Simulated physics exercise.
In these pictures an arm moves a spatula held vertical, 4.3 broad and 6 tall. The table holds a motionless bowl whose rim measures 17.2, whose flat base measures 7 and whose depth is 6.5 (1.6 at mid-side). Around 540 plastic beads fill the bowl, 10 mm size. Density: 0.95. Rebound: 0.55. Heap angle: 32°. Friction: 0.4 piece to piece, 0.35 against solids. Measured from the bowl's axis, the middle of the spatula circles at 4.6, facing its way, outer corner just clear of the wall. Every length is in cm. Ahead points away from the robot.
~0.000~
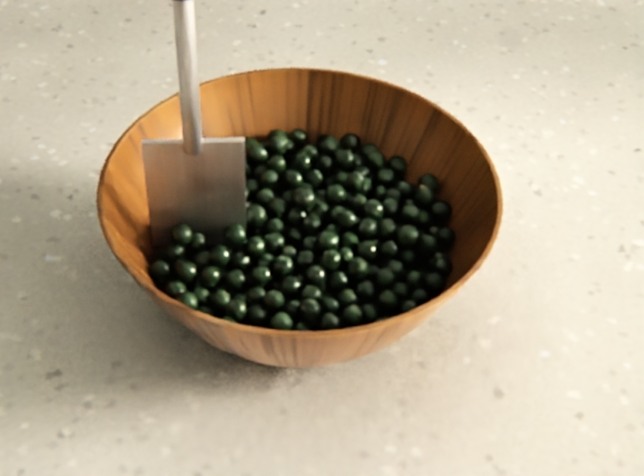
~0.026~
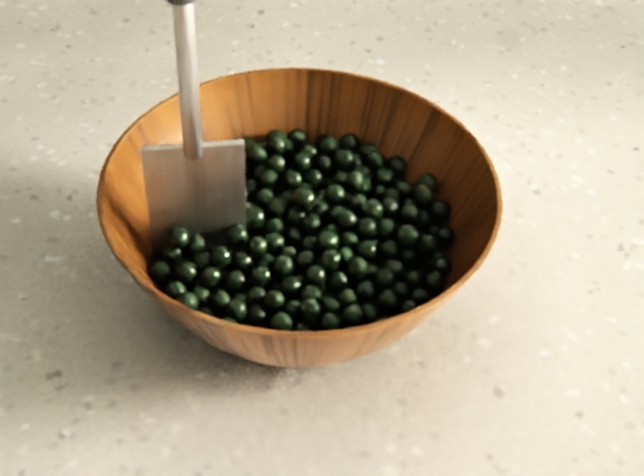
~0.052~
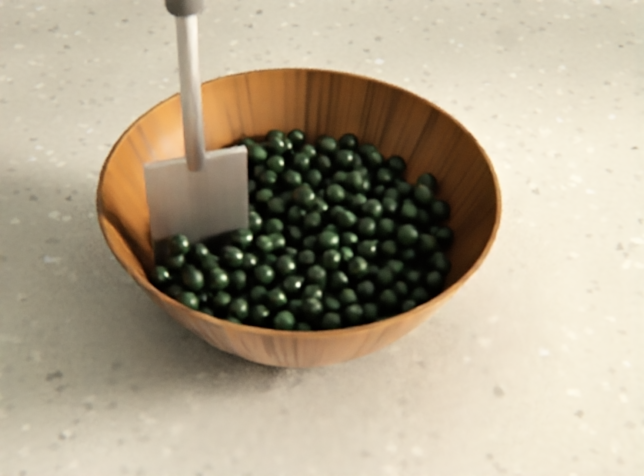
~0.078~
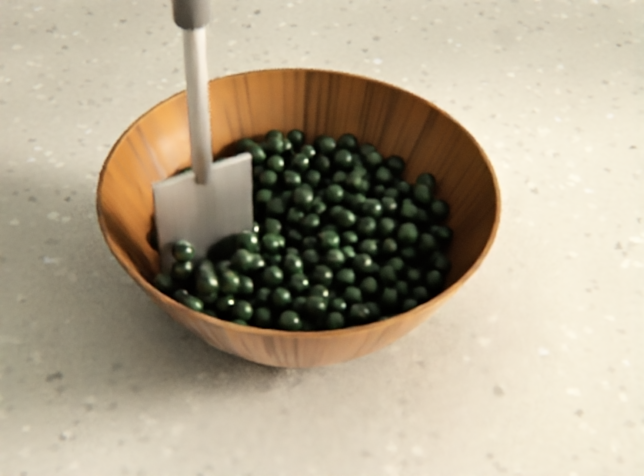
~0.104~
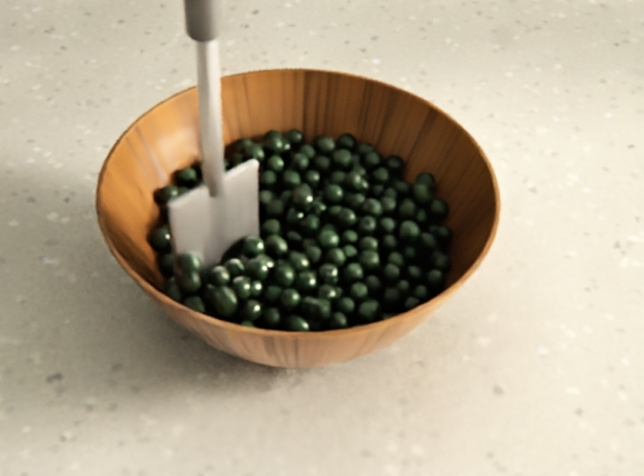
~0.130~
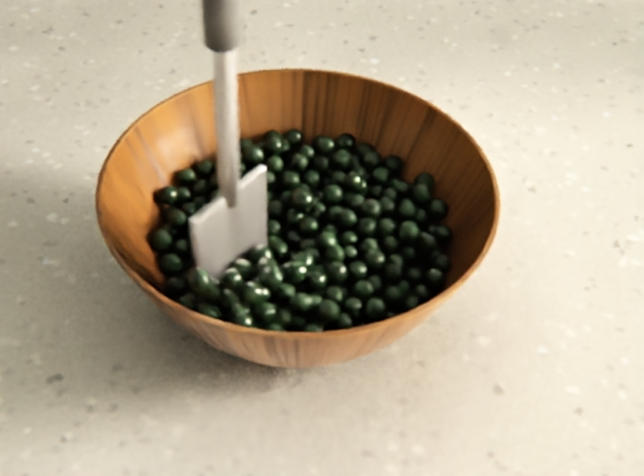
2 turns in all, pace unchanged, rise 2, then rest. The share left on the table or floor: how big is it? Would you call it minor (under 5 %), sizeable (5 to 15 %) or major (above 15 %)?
I would call it sizeable.
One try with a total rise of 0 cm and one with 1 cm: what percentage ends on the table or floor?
Around 20 percent, then 15 percent.
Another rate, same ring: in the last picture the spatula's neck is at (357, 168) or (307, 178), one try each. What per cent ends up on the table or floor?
It comes to close to 25 per cent and close to 20 per cent.
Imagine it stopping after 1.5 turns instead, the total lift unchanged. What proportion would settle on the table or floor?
I'd expect some 5 per cent.
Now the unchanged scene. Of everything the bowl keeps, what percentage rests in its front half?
Close to 50 in a hundred.
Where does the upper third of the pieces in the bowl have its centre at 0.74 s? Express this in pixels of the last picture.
The upper third is centred close to (212, 197).
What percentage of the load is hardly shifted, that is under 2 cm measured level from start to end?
I'd put it at about 55 in a hundred.
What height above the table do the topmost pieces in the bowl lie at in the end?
About 6.0 cm.
By 0.74 s, 313° round, highest piece 8 above the table; 507 in the bowl, 36 on the table or floor, 2 in flight or on the tool.
By 1.36 s, 219° round, highest piece 6 above the table; 497 in the bowl, 48 on the table or floor.
By 1.87 s, 0° round, highest piece 6 above the table; 497 in the bowl, 48 on the table or floor.
By 2.57 s, 0° round, highest piece 6 above the table; 497 in the bowl, 48 on the table or floor.
Final count, 497 in the bowl, 48 on the table or floor. That is 9 % on the table or floor.
